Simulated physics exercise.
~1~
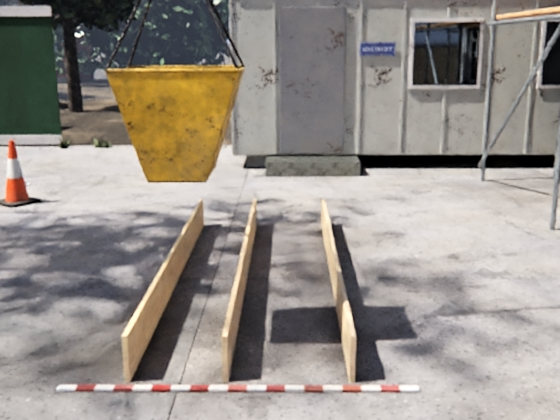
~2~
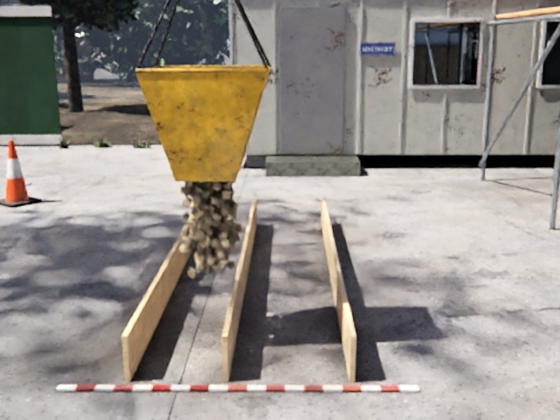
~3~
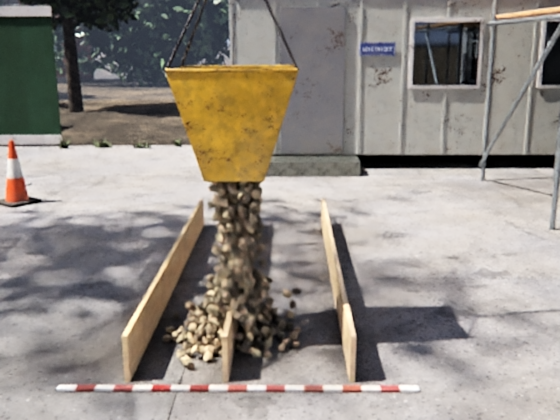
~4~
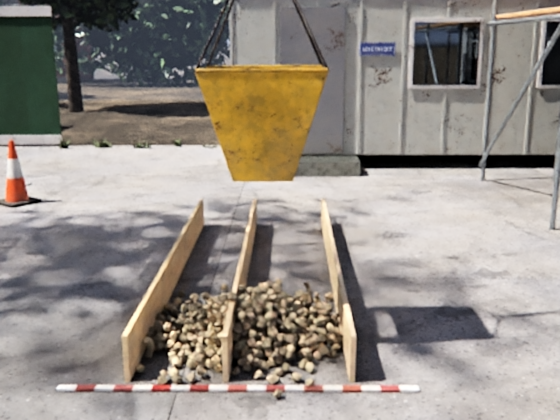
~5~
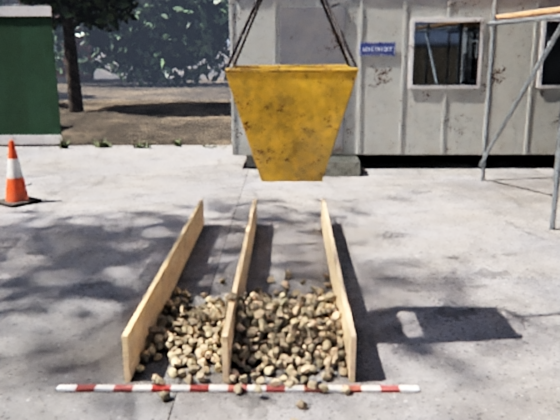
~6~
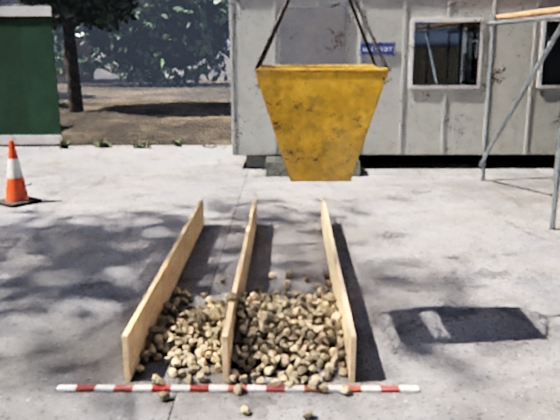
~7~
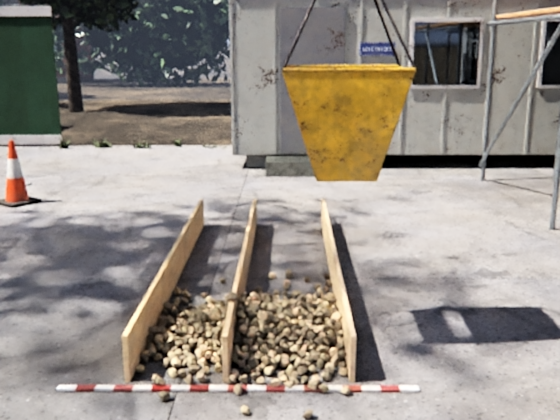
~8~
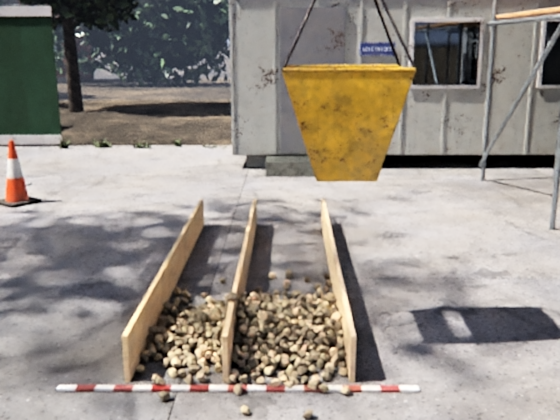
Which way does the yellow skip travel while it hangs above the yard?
The yellow skip travels to the right.
